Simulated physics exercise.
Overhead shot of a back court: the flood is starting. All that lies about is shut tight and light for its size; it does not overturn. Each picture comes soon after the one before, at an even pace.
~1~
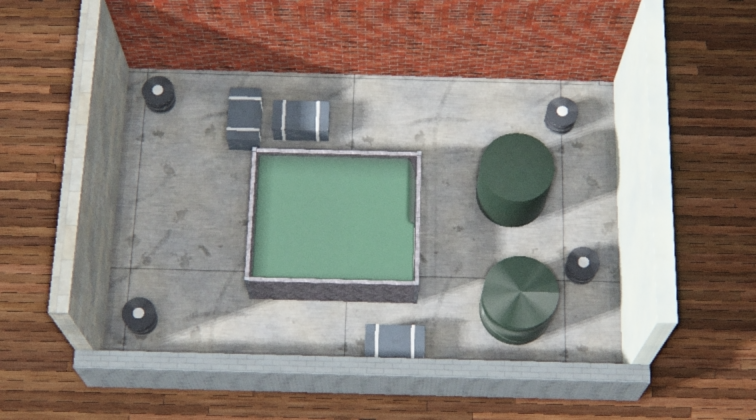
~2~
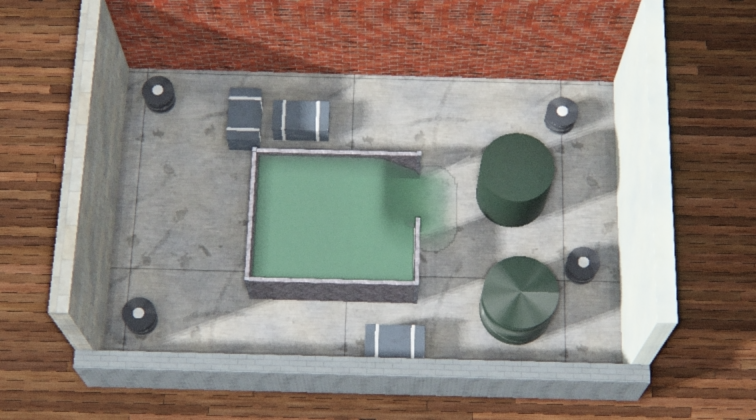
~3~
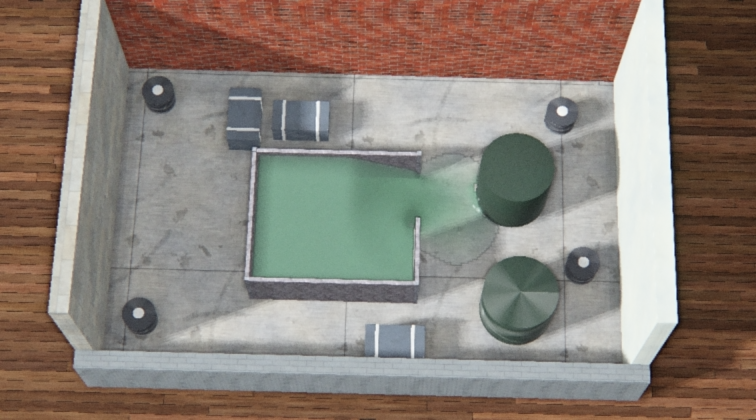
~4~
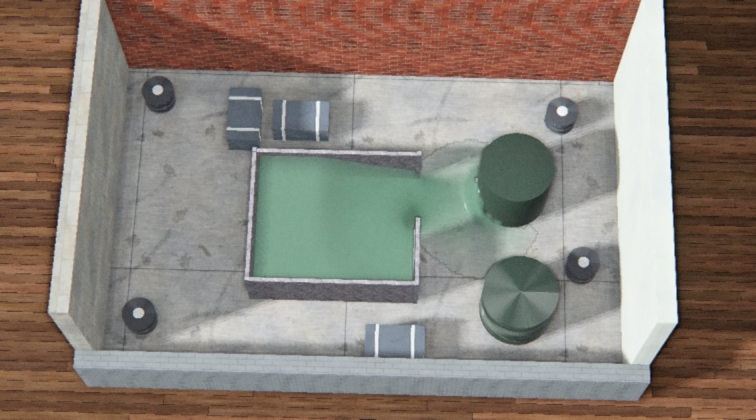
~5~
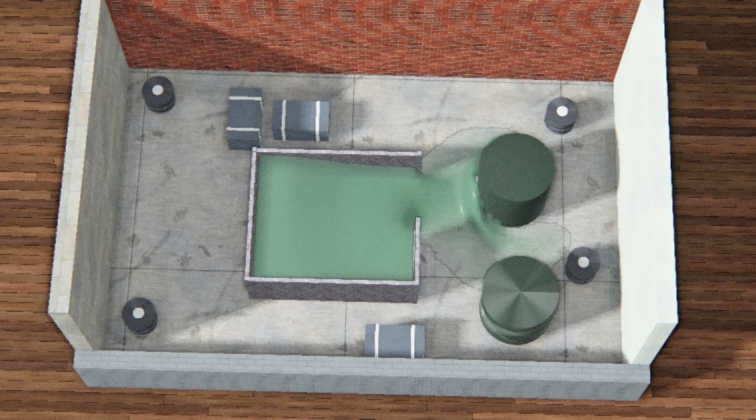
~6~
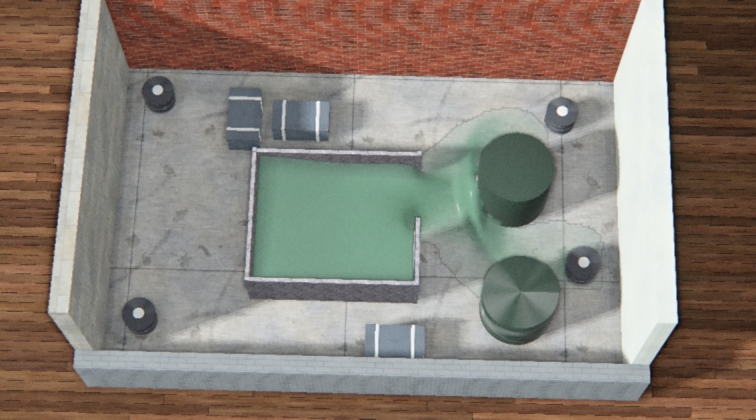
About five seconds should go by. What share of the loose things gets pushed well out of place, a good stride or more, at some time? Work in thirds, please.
It stays in the middle third.
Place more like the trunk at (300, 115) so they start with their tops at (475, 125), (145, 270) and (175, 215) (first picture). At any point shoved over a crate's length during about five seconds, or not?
Here's how it goes: Sent far off, never gets far, and lastly never gets far.
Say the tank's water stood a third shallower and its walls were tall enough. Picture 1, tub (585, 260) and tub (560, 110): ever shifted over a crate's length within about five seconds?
Taking them in order, went the full length and then went the full length.
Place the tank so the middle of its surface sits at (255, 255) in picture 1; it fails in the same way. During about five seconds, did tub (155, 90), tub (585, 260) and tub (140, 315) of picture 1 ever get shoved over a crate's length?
First never went far, then displaced far, then never went far.
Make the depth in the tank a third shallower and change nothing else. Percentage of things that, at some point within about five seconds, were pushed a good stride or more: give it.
Close to 30 in a hundred, give or take.
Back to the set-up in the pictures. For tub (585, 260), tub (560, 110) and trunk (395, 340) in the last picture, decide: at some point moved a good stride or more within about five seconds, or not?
Well, in the order you gave them, the first went the distance, the second went the distance, and the third went the distance.
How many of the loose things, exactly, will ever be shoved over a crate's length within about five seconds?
It comes to 3.
A moment on, 0 of 7 are well off their spots; 0 afloat.
Next, 2 of 7 are well off their spots; 2 afloat.
Later, 2 of 7 are well off their spots; 2 afloat.
In the end, 2 of 7 are well off their spots, and 3 have been at some point; 4 afloat.
